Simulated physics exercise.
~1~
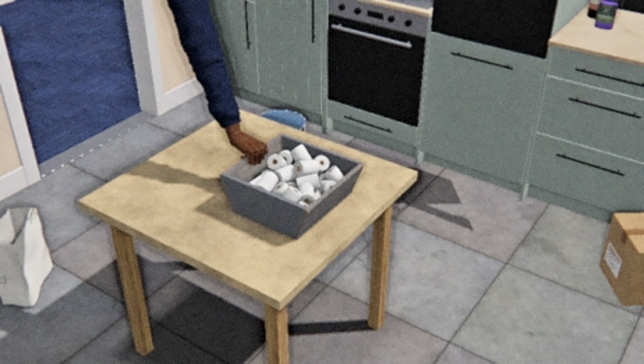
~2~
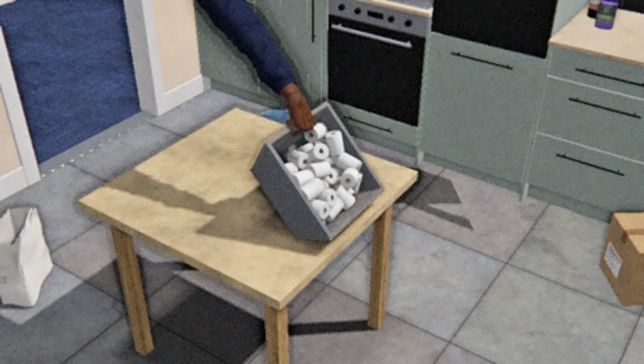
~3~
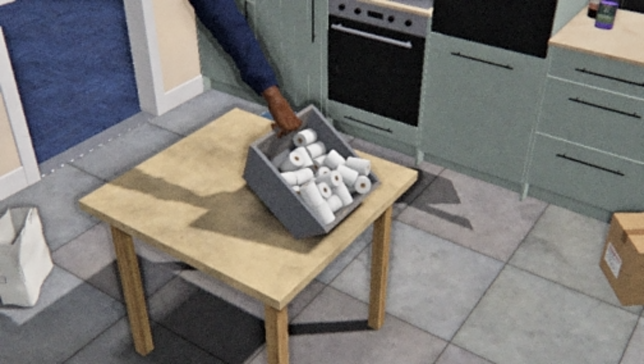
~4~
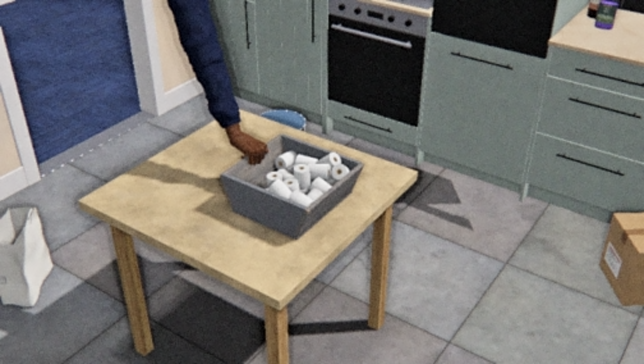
A hand tips a grey container of white paper rolls, then lowers it flat again.
